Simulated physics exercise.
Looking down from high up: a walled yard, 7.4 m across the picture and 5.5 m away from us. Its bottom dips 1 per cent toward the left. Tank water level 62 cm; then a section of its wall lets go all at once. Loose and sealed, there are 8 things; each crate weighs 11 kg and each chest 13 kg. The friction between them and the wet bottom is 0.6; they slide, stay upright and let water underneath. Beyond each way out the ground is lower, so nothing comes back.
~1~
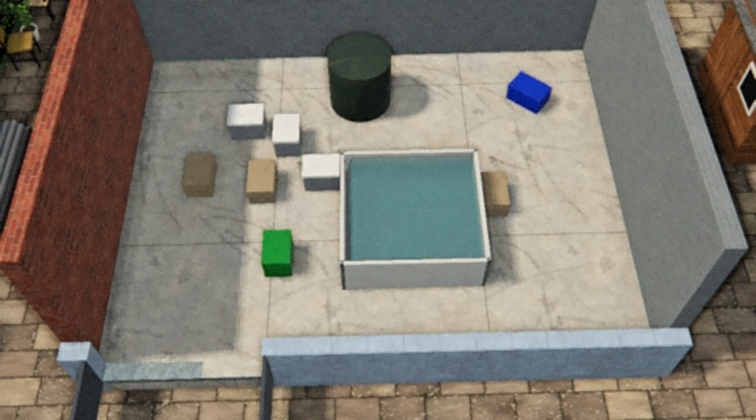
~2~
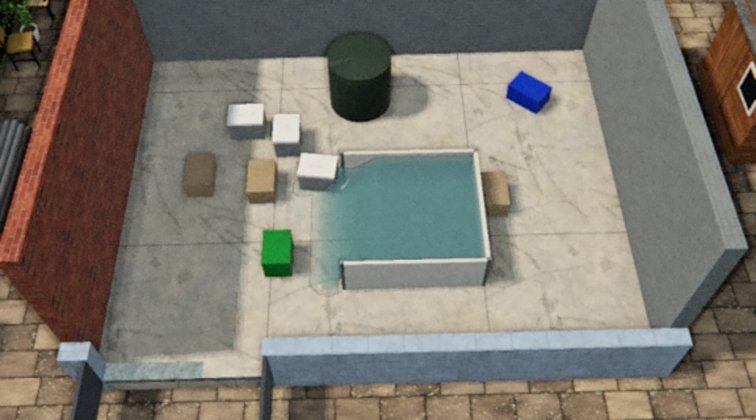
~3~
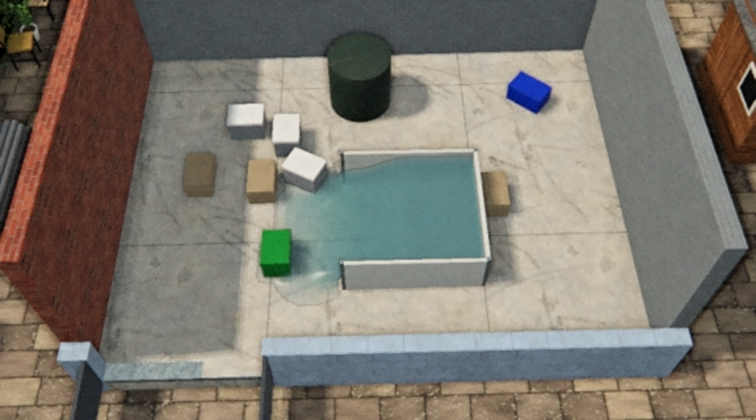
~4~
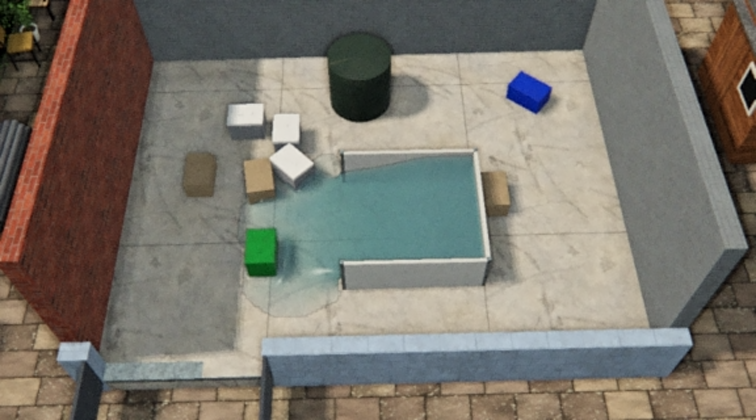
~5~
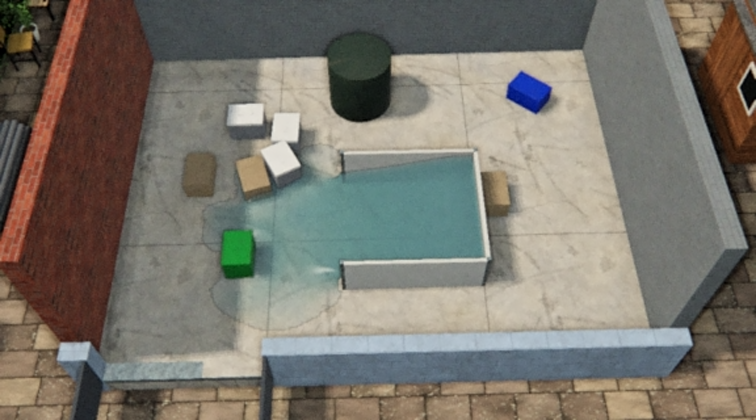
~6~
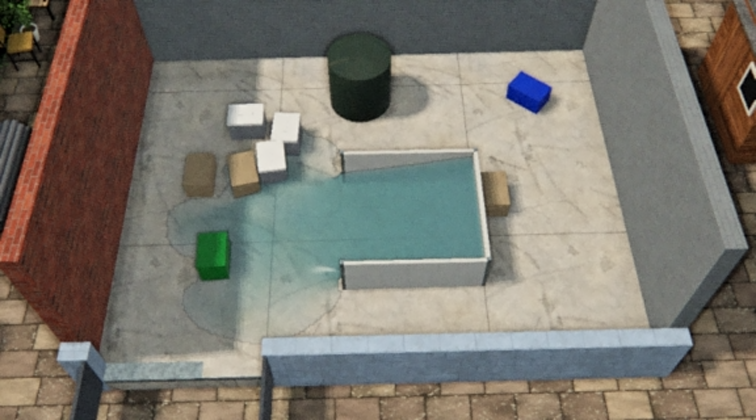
At first, a square tank of water stands closed in a walled yard among scattered boxes. Then its left side is open and water spreads leftward across the floor, turning a white box and pushing it against its neighbours, while the green box slides left and the blue one stays still.
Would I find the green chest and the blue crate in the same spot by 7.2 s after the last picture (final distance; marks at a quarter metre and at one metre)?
Outcome: I'd say the green chest goes a long distance; I'd say the blue crate remains almost still.
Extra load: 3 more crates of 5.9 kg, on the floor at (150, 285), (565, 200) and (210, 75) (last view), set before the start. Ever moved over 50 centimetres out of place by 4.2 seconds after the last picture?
Answers, first to last: Exceeding, not exceeding, exceeding.
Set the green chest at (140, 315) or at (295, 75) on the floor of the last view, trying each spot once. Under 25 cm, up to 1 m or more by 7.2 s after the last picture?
Run 1: It is pushed far off. Run 2: It is pushed a bit.
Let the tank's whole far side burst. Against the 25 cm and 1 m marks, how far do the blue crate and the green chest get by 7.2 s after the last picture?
The blue crate would be washed far off and the green chest would remain almost still.
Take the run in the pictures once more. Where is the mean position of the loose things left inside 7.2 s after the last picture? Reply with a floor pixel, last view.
Near (384, 129).
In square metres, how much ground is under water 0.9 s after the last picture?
At that time the wet patch spans about 16 m2.
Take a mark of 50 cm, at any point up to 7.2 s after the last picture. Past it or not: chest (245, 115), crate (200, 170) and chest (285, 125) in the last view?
Beyond the limit, then beyond the limit, then beyond the limit.
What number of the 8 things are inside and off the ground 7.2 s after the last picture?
By my count, 2.
Then, 0.9 s after the last picture the green chest is near (115, 269), 2.2 m from its start, afloat; the blue crate is near (530, 86), 0.0 m from its start, aground; 0 of 8 are out; 2 afloat.
Then, 2.8 s after the last picture the green chest has gone out; the blue crate is near (530, 86), 0.0 m from its start, aground; 1 of 8 are out; 2 afloat.
Then, 4.8 s after the last picture the green chest has gone out; the blue crate is near (530, 86), 0.0 m from its start, aground; 1 of 8 are out; 4 afloat.
Then, 7.2 s after the last picture the green chest has gone out; the blue crate is near (530, 86), 0.0 m from its start, aground; 1 of 8 are out; 2 afloat.
